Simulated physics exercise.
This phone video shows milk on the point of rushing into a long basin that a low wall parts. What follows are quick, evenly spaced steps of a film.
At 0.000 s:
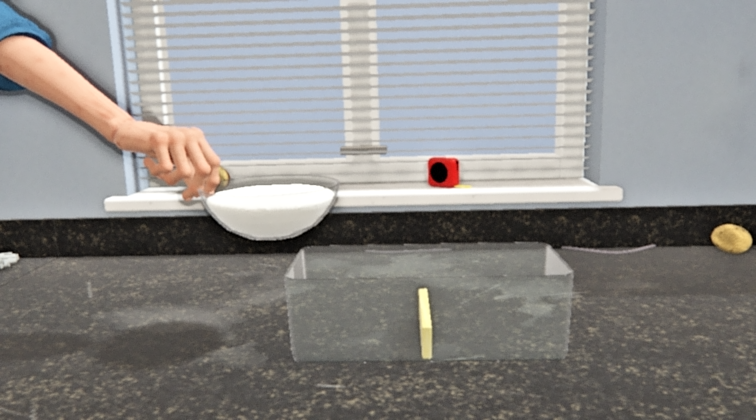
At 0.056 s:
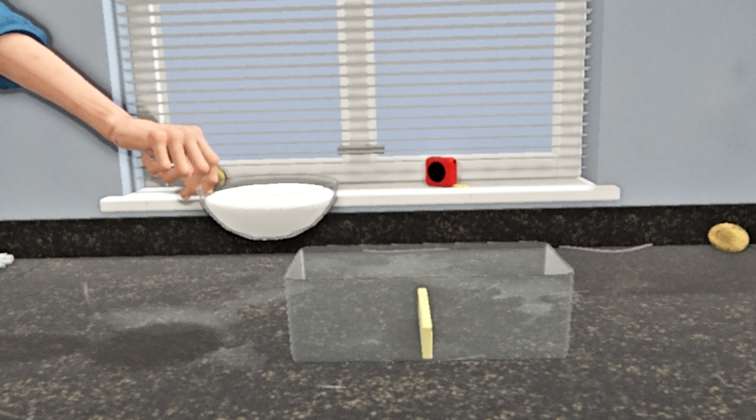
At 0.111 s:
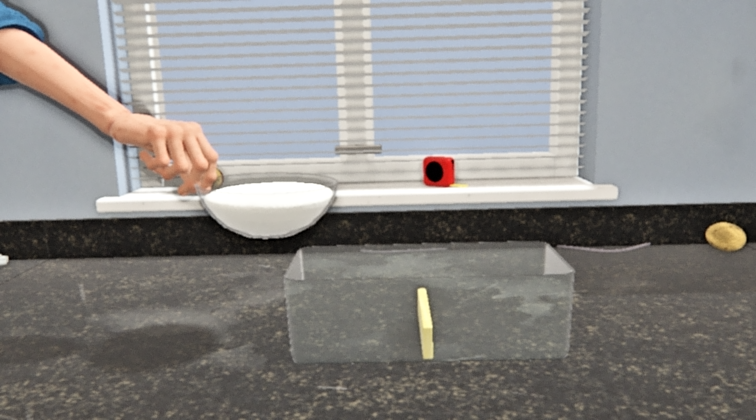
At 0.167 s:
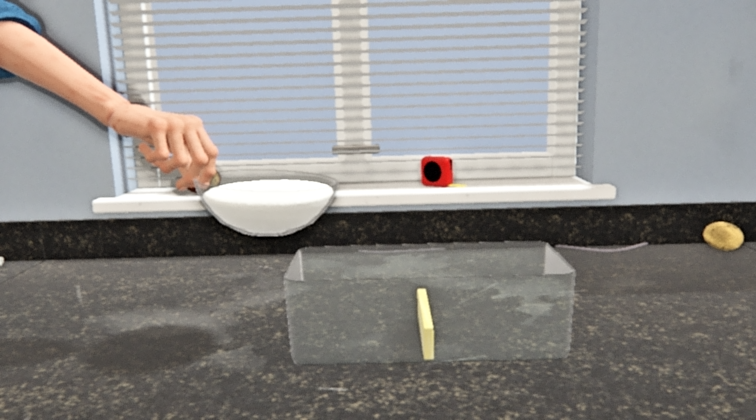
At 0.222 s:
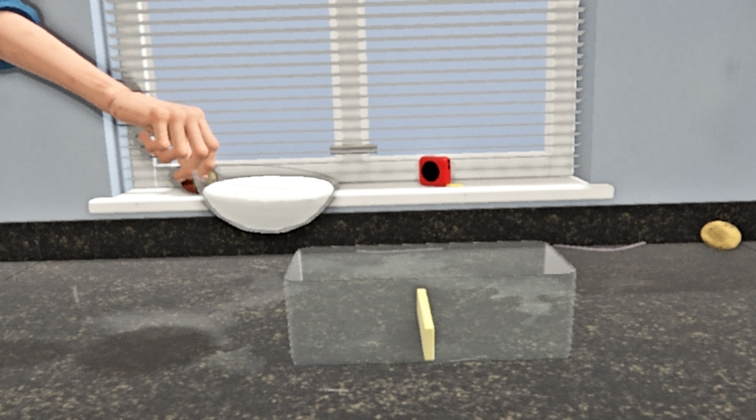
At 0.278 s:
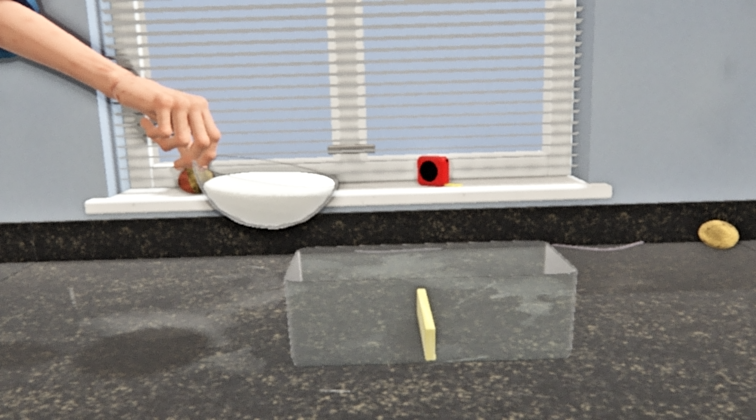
A clear bowl of white milk is at a hand on the left, seen from the front across a speckled dark counter before a window with pale blinds. A long transparent basin with a low yellow wall inside stands in front, with a red object on the white sill and a yellowish one at right. The bowl gradually leans and rises slightly with the hand, while the camera drifts subtly, shifting the background left.
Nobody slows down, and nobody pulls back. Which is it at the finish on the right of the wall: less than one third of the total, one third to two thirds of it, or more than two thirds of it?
At the finish the right of the wall has one third to two thirds of the total.
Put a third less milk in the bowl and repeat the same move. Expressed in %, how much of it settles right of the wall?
Roughly 30 in a hundred.
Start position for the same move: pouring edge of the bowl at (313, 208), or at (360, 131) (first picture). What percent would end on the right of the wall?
First try: About 10 %; second try: About 85 %.
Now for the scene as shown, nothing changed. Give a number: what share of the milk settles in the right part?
Close to 50 per cent.
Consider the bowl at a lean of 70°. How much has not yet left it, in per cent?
Near 25 percent is still in there.
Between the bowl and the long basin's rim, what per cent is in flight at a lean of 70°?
Roughly 45 percent.
A moment on, the bowl is tipped part way and 26 per cent is still to pour, 27 is left of the wall and 3 right of it.
Next, the bowl is tipped right over and 0 per cent is still to pour, 48 is left of the wall and 50 right of it.
Then the bowl is tipped right over and 0 per cent is still to pour, 49 is left of the wall and 50 right of it.
Later the bowl is tipped right over and 0 per cent is still to pour, 49 is left of the wall and 50 right of it.
At rest 49 per cent lies left of the wall, 50 right of it and 1 outside.
